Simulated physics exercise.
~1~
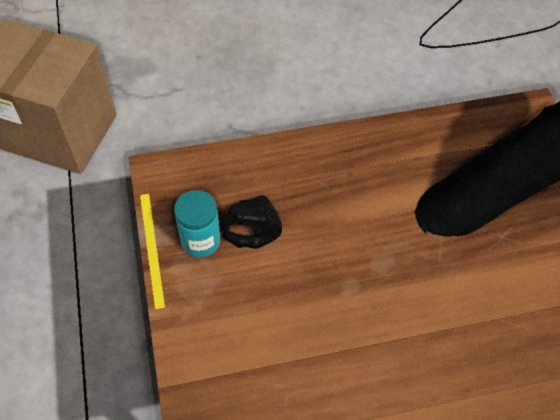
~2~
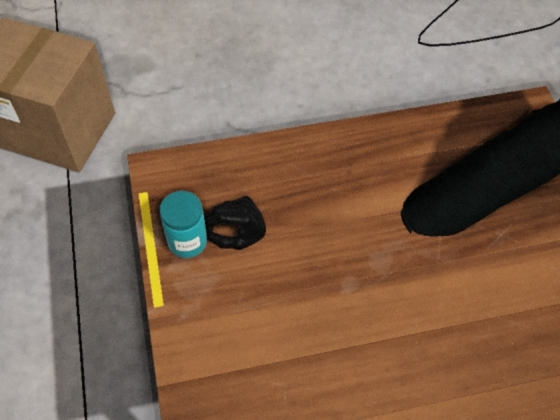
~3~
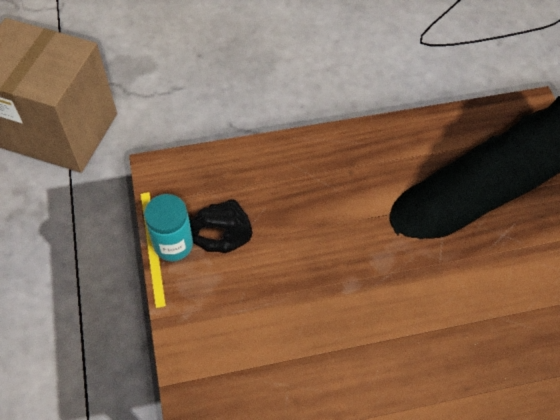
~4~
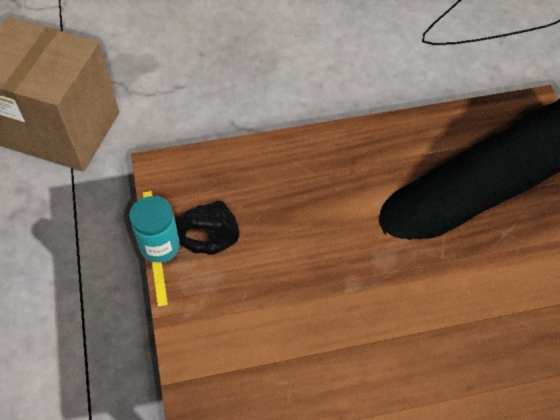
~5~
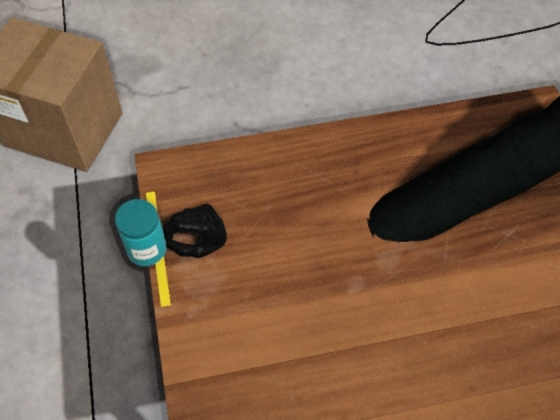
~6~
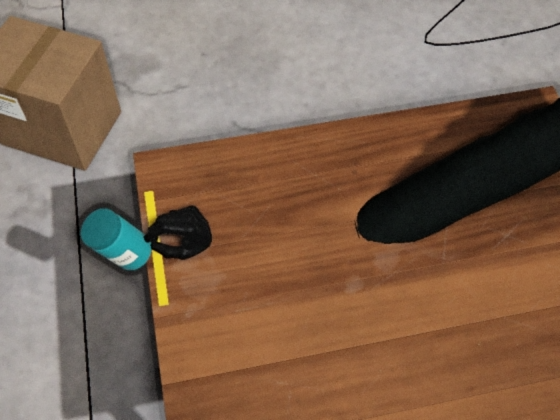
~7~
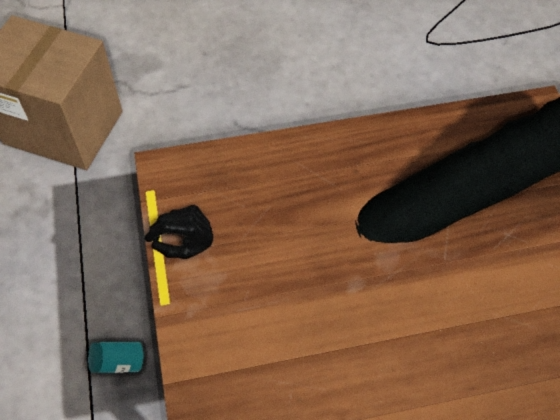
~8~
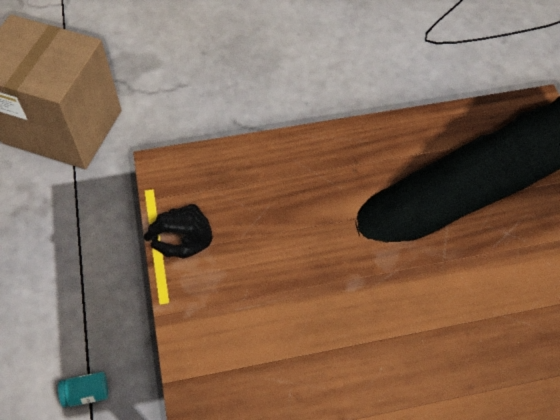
A turquoise jar was pushed left across a wooden table by a black-gloved hand, sliding over the yellow tape near the edge. The hand stopped at the tape, and the jar tipped over the side, dropping onto the floor and ending up on its side.
